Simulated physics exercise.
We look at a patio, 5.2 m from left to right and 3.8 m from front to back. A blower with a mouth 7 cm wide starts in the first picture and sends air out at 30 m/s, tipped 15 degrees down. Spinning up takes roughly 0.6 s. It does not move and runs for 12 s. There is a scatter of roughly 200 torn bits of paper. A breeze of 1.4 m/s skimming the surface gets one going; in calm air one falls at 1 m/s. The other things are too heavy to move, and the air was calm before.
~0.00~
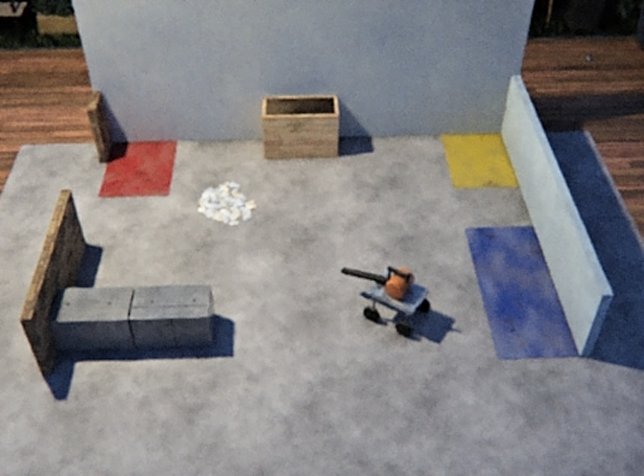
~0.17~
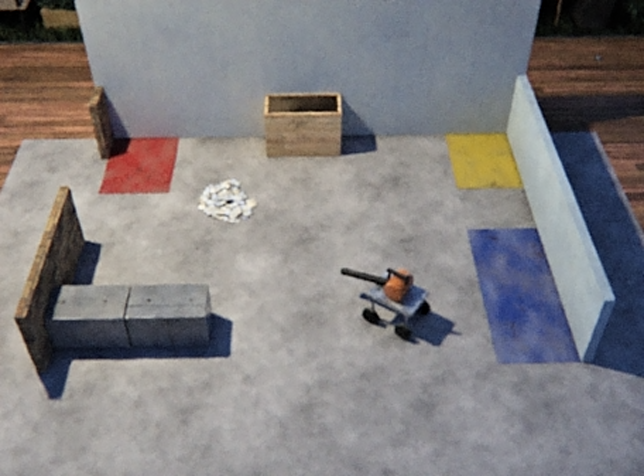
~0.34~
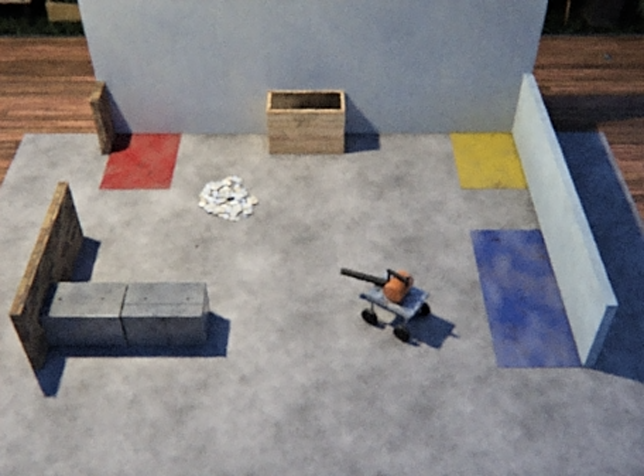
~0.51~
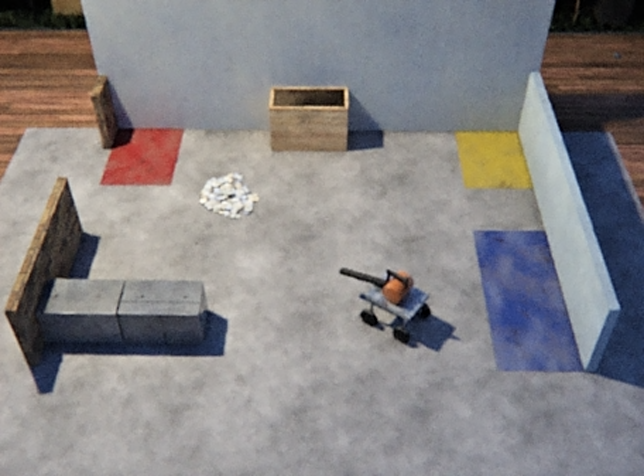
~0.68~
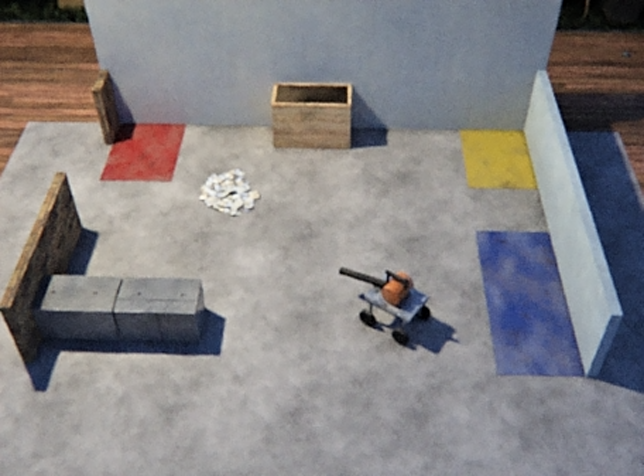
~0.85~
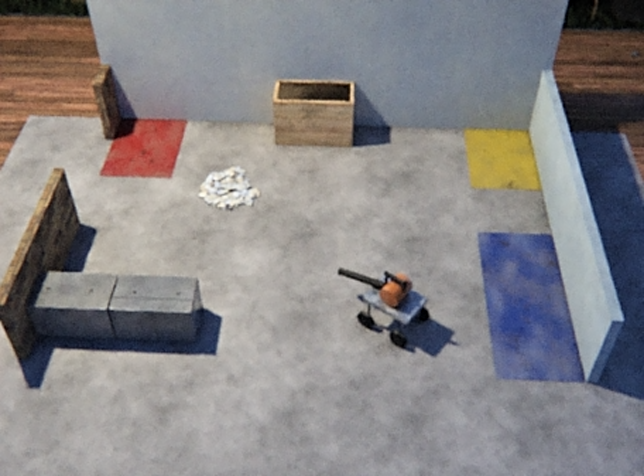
An orange blower on a small wheeled cart stands right of centre on a grey patio, seen from high above, its dark tube pointing left. White paper bits lie in a loose patch near a red area, with a wooden planter by the back wall, grey stone seat at left, and yellow and blue bays at right. The camera shifts slowly while the blower stays put and the scraps barely stir at the end.
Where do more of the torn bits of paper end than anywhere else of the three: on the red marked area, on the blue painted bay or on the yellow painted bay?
The biggest group is at the red one.
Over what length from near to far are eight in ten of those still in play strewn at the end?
Roughly 0.0 m.
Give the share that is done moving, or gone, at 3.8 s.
Near 40 %.
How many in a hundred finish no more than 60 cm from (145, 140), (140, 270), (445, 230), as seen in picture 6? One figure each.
In turn about 80 %, 0 %, 0 %.
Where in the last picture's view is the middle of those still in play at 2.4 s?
At about (152, 129).
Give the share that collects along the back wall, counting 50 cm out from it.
Near 90 %.
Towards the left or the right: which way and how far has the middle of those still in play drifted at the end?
To the left, by about 1.2 m.
After 2.4 s, 86 % are on the move or not yet settled, 0 % are on the yellow painted bay, 74 % on the red marked area and 0 % on the blue painted bay; the middle of those still in play is near (152, 129).
After 3.8 s, 58 % are on the move or not yet settled, 0 % are on the yellow painted bay, 82 % on the red marked area and 0 % on the blue painted bay; the middle of those still in play is near (150, 123).
After 6.6 s, 46 % are on the move or not yet settled, 0 % are on the yellow painted bay, 85 % on the red marked area and 0 % on the blue painted bay; the middle of those still in play is near (149, 122).
After 12.0 s, at the end, 0 % are on the yellow painted bay, 85 % on the red marked area and 0 % on the blue painted bay; the middle of those still in play is near (149, 122).
